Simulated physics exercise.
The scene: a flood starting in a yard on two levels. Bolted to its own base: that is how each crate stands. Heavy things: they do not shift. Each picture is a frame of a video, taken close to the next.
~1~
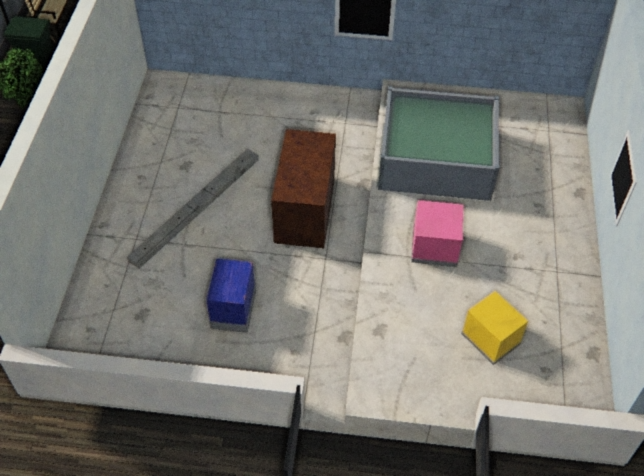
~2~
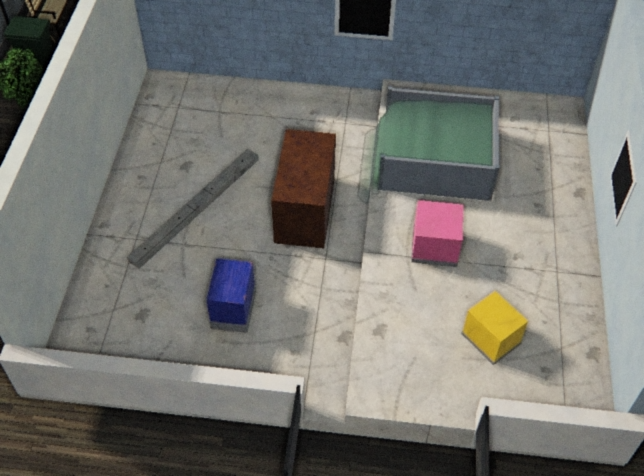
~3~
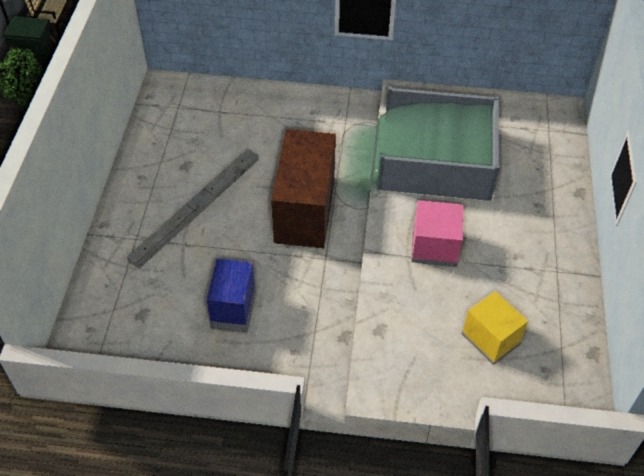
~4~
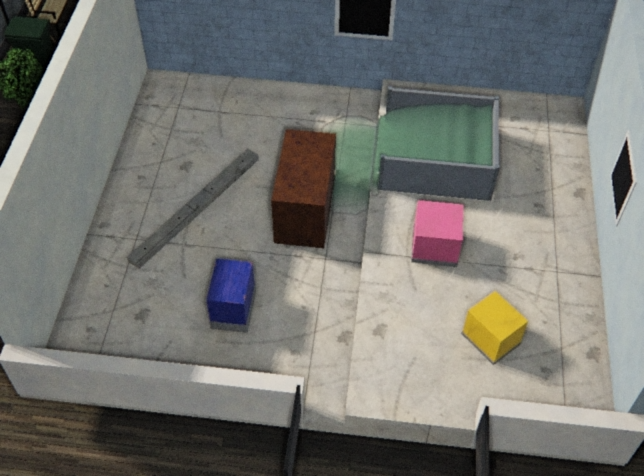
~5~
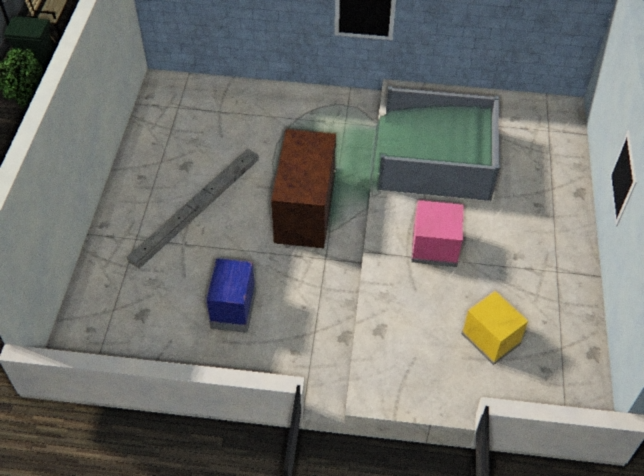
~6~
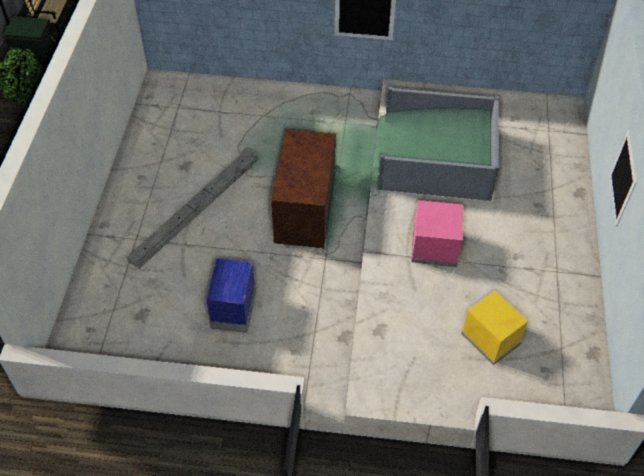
Green water poured out through the left side of a gray open tank, spread to the brown block and ran around behind it toward the long gray beam, while the colored blocks stayed still.
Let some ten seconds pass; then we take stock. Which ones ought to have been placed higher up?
Result: I expect the pink crate to stay untouched; I expect the blue crate to stay untouched; I expect the yellow crate to stay untouched.
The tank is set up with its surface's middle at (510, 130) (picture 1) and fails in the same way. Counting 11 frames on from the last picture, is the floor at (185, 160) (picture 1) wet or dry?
At that spot: Inundated.
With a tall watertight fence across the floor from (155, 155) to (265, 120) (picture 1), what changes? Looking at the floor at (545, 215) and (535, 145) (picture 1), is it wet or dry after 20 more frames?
In order, I'd call them bare and bare.
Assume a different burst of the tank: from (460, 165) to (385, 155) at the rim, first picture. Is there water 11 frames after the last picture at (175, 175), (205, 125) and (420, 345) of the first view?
Read off point by point, the answer is not soaked, not soaked, soaking.
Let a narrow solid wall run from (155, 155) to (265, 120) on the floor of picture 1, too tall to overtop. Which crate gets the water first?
I'd go with the blue one.
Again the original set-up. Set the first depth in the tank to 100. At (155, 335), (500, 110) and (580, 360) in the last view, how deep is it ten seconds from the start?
At the three places, in the order asked: Around 6, 0 and 0 per cent.
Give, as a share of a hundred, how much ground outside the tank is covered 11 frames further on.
Near 35 in a hundred.
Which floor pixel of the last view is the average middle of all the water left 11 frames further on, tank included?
That puts it at around (298, 159).
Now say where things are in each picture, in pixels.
In the first picture, still water in the open tank at (441, 131).
In the second picture, the front is at (376, 192), out from the gap at (386, 143).
In the third picture, the front is at (352, 204), out from the gap at (386, 146).
In the fourth picture, the front is at (333, 207), out from the gap at (386, 147).
In the fifth picture, the front is at a hidden place, out from the gap at (386, 148).
In the sixth picture, water pours out at (386, 148) and has run to (244, 145).
A moment on, water covers 25 % of the floor; the pink crate not reached, the blue crate not reached, the yellow crate not reached.
Next, water covers 35 % of the floor; the pink crate not reached, the blue crate not reached, the yellow crate not reached.
Then, water covers 45 % of the floor; the pink crate not reached, the blue crate water round its plinth, the yellow crate not reached.
Later, water covers 55 % of the floor; the pink crate not reached, the blue crate water round its plinth, the yellow crate not reached.
In the end, water covers 55 % of the floor; the pink crate stayed above the water, the blue crate stayed above the water, the yellow crate stayed above the water.
